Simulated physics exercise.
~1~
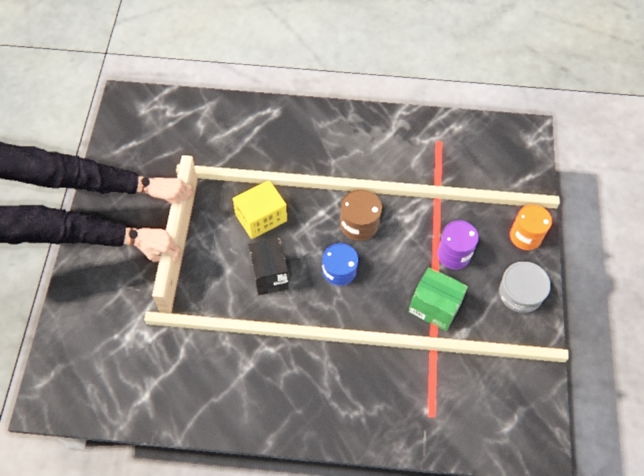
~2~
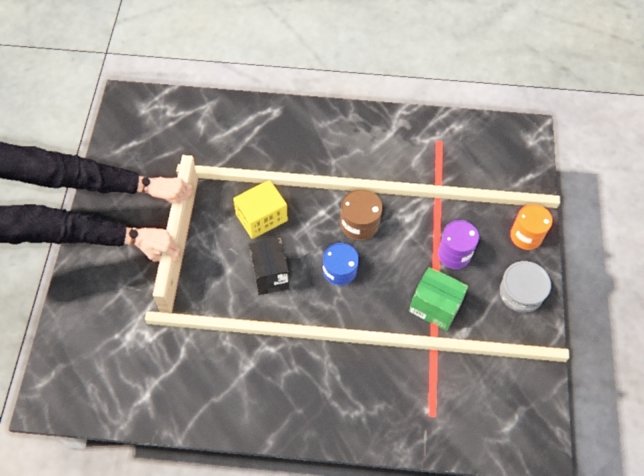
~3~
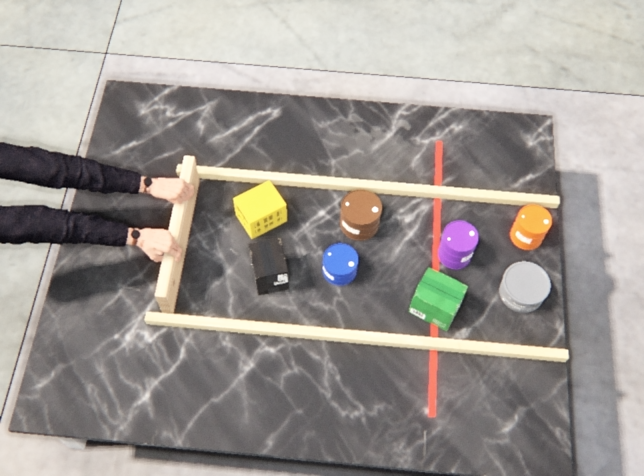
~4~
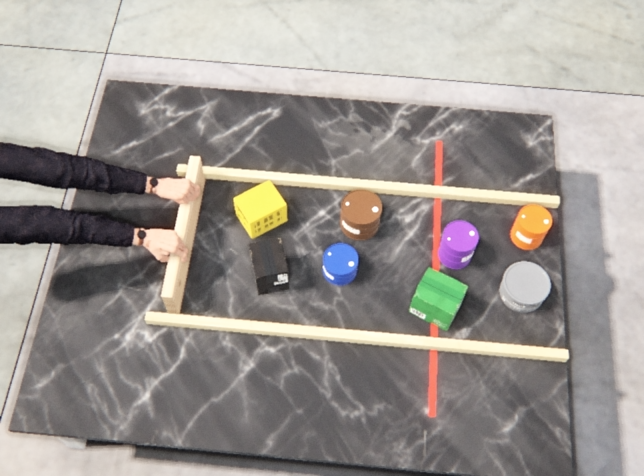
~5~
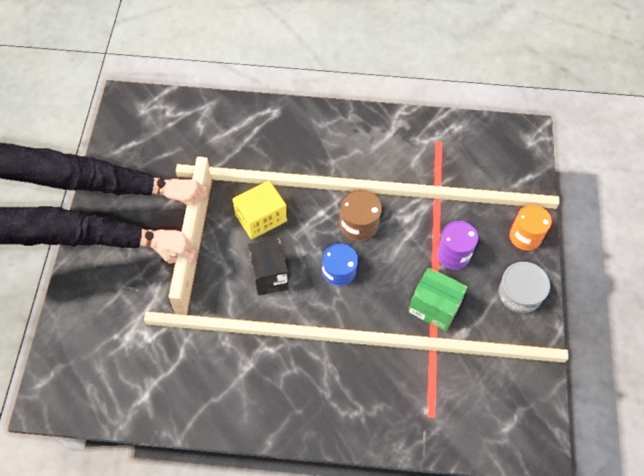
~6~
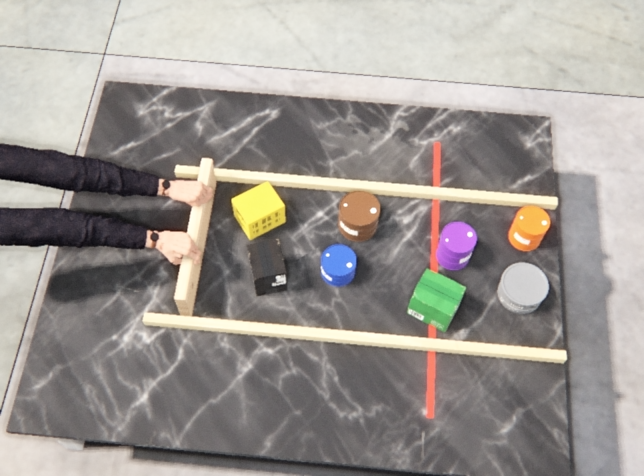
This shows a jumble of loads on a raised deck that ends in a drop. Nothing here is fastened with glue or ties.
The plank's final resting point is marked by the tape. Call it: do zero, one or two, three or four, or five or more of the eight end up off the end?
Zero end up off it.
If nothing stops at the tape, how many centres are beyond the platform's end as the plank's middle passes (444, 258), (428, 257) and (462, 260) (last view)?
In order, that gives 0, then 0, then 0.
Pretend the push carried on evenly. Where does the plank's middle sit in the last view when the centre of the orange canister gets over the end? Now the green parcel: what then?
The middle is at (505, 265) when it's the orange canister, and at (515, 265) when it's the green parcel.
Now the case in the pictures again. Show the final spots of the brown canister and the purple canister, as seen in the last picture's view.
The first comes to rest at (473, 211), and the second at (496, 247).
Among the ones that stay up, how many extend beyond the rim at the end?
As for overhanging, the count is 0.
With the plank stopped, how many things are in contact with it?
That number would be 2.
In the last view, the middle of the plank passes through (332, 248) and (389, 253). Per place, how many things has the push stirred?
Well, it's 4 at the first one and 6 at the second.
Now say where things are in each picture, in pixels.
Orange canister (531, 228); grey pail (524, 288); purple canister (457, 245); plank (177, 234); tape (436, 267), in the first picture.
Grey pail (524, 287); blue canister (340, 264), in the second picture.
Purple canister (458, 245); brown canister (361, 215), in the third picture.
Orange canister (531, 227); green parcel (438, 299), in the fourth picture.
Grey pail (524, 288); plank (192, 235), in the fifth picture.
Orange canister (529, 229); grey pail (522, 289); purple canister (456, 246); plank (197, 236); tape (434, 268), in the sixth picture.
A little later, none off yet; orange canister at rest near (529, 229); grey pail at rest near (522, 289); purple canister at rest near (456, 246).
When it is over, the number that fall off is zero.
